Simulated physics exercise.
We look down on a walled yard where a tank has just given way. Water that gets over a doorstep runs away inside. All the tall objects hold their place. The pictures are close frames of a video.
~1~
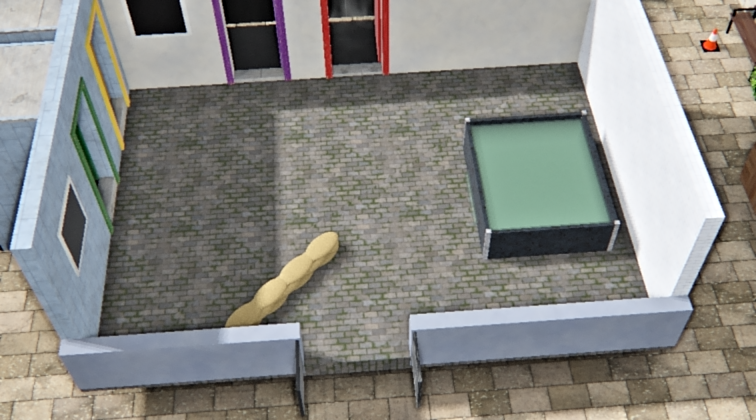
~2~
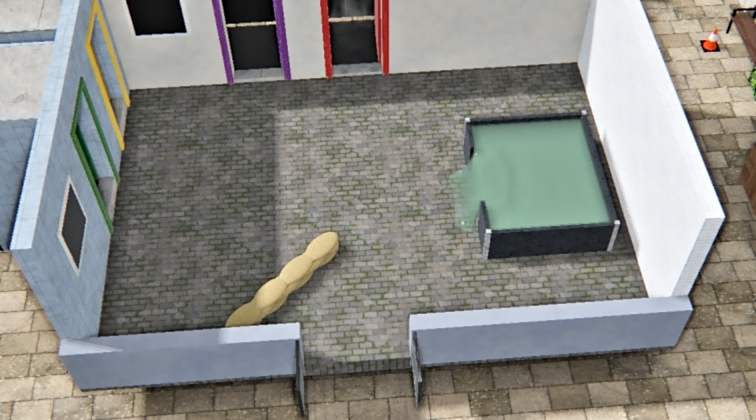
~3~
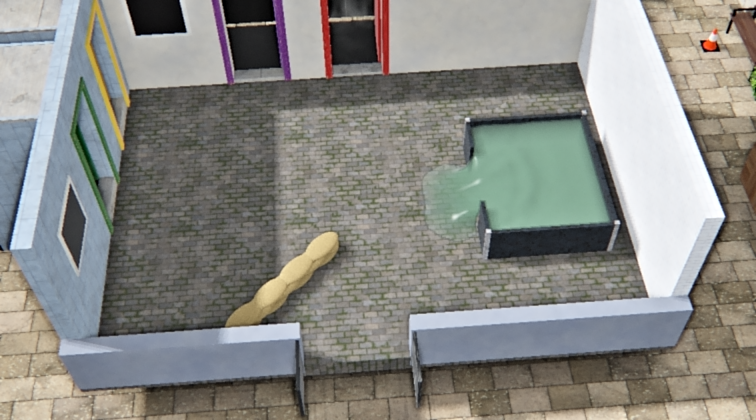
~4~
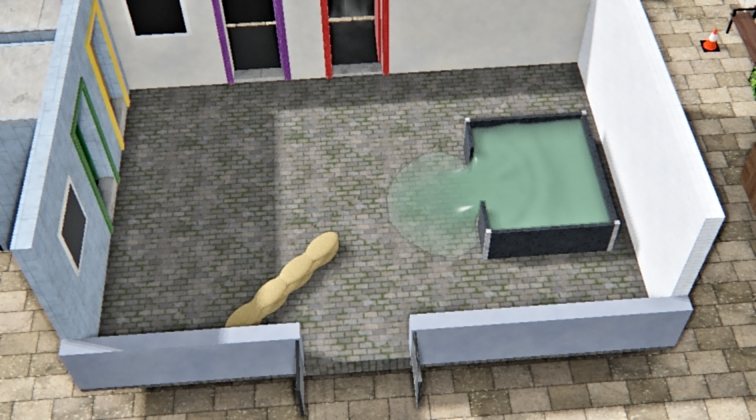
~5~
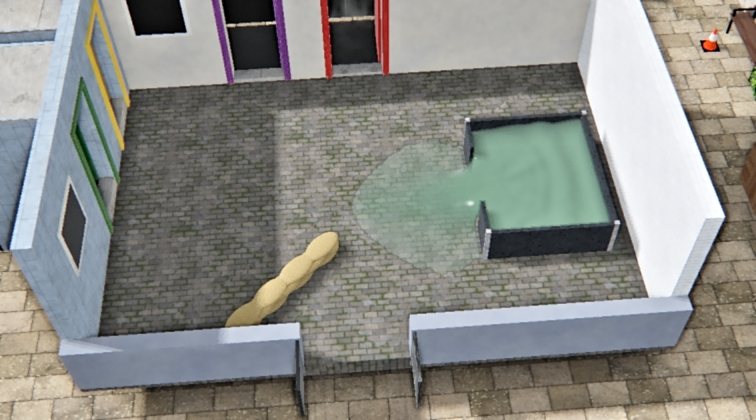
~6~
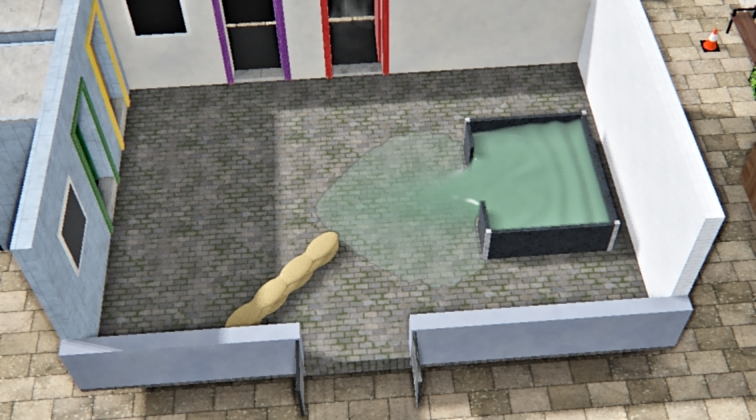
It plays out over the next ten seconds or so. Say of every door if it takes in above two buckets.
In the end: The green door admits no more than that; the purple door admits no more than that; the yellow door admits no more than that; the red door admits no more than that.
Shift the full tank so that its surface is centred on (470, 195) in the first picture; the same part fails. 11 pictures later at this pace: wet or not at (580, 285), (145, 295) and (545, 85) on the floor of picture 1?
In turn: Not flooded, flooded, dry.
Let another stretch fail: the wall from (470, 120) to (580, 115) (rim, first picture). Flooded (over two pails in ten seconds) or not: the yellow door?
One by one: The yellow door is under.
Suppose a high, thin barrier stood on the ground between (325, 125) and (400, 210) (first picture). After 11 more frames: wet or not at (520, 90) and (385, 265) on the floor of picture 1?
One after the other: Not flooded, covered.
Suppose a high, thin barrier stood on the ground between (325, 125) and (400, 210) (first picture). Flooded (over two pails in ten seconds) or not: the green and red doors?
My reading: Green door holds; red door lets more in.
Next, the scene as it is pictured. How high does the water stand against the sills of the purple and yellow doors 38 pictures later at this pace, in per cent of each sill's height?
About 120 and 40 per cent.
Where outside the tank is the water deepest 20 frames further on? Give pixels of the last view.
Close to (129, 100).
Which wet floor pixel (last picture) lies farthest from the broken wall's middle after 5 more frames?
At about (193, 235).
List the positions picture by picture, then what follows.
The first picture shows still water in the tank at (538, 173).
In the second picture, the front is at (460, 173), out from the gap at (477, 191).
In the third picture, the front is at (430, 222), out from the gap at (477, 193).
In the fourth picture, water pours out at (477, 193) and has run to (396, 221).
In the fifth picture, the front is at (356, 206), out from the gap at (477, 193).
In the sixth picture, the front is at (322, 205), out from the gap at (477, 192).
A moment on, water covers 25 % of the floor; the green door not reached, the purple door not reached, the yellow door not reached, the red door not reached.
Next, water covers 50 % of the floor; the green door wet at the sill, nothing in, the purple door not reached, the yellow door not reached, the red door not reached.
Then, water covers 60 % of the floor; the green door wet at the sill, nothing in, the purple door wet at the sill, nothing in, the yellow door wet at the sill, nothing in, the red door wet at the sill, nothing in.
Later, water covers 65 % of the floor; the green door wet at the sill, nothing in, the purple door wet at the sill, nothing in, the yellow door wet at the sill, nothing in, the red door wet at the sill, nothing in.
In the end, water covers 75 % of the floor; the green door wet at the sill, nothing in, the purple door under two buckets in, the yellow door wet at the sill, nothing in, the red door wet at the sill, nothing in.
